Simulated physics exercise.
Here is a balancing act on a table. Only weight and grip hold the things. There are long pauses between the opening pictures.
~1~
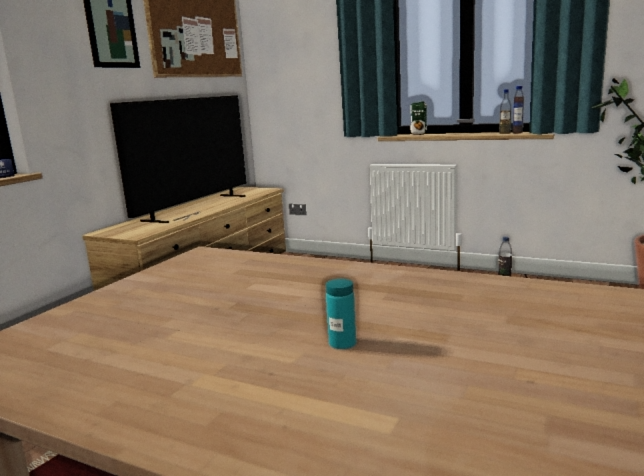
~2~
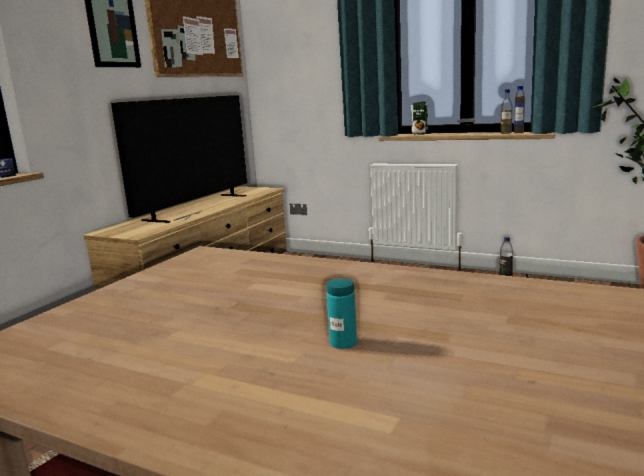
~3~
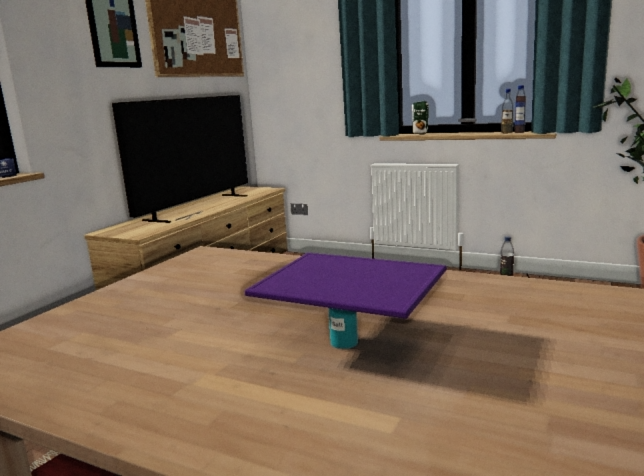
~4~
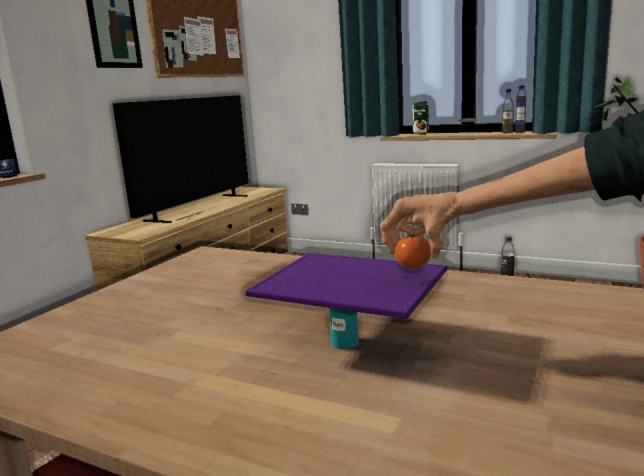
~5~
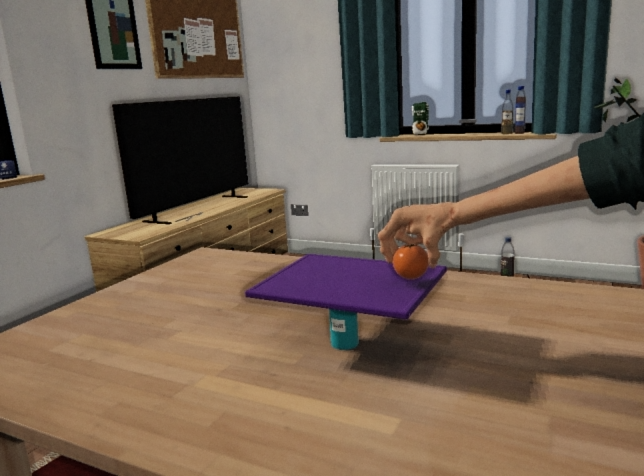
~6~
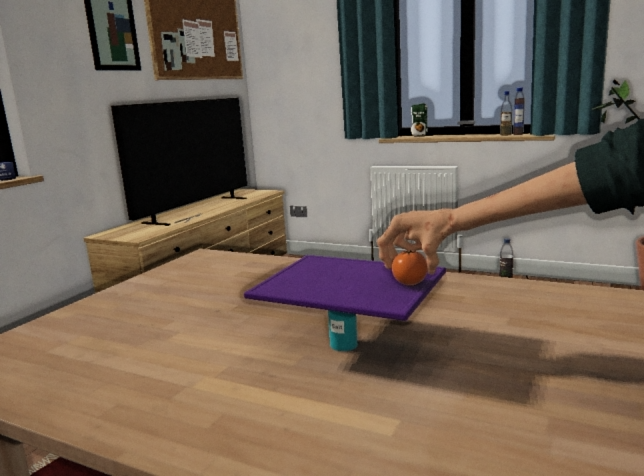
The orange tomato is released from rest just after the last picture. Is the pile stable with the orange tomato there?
Here the stack loses its balance.
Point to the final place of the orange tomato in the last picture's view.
Near (439, 344).
Then, 0.40 s on from there, orange tomato now fallen; purple lid turned 52° from how it was put.
Then, 0.70 s on from there, purple lid now fallen; turquoise shaker turned 50° from how it was put.
In the end, fallen, orange tomato, turquoise shaker and purple lid. At the end, from the last picture's camera, orange tomato near (440, 344). The stack comes apart.
